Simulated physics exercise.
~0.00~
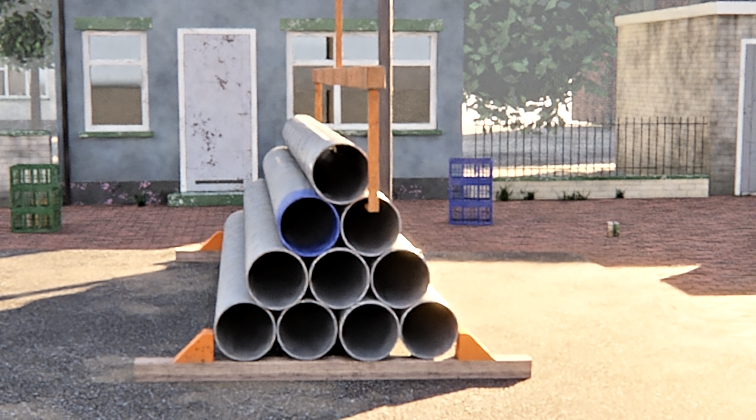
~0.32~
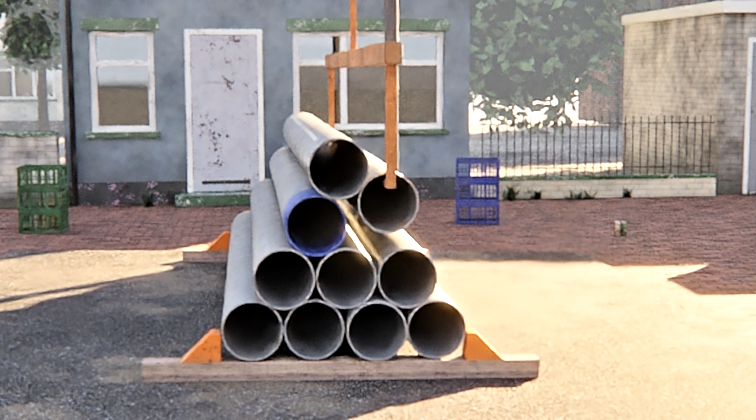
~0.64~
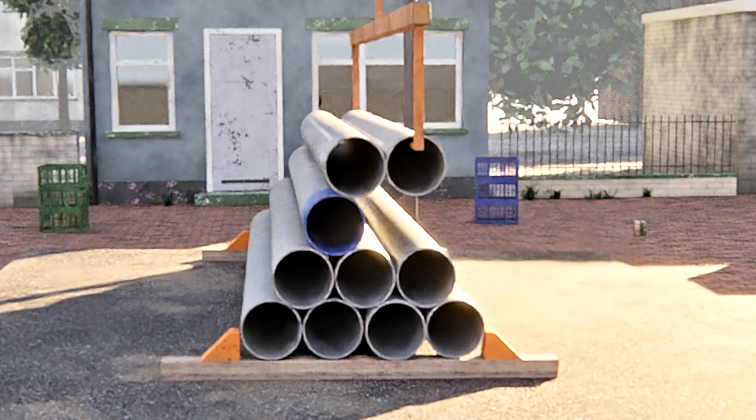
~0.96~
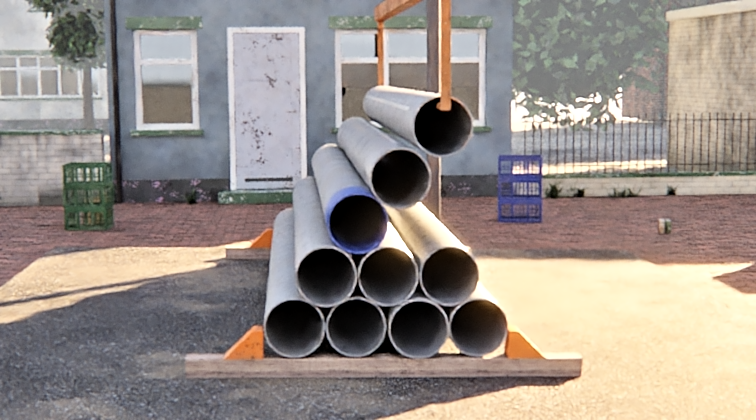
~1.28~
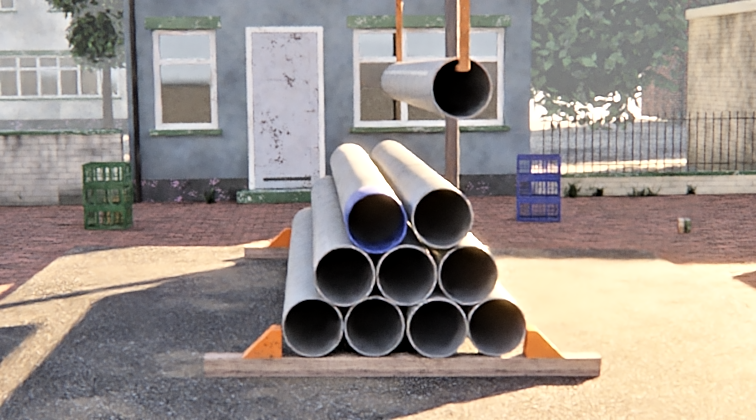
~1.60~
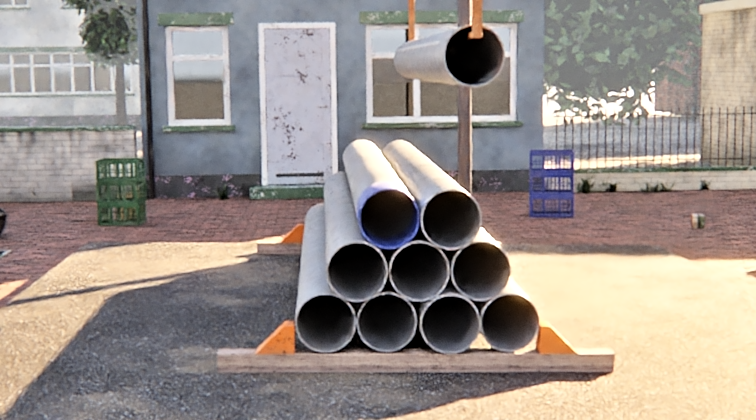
On a sunlit yard, an orange beam lifts one pipe clear while the blue-marked pipe stays put.
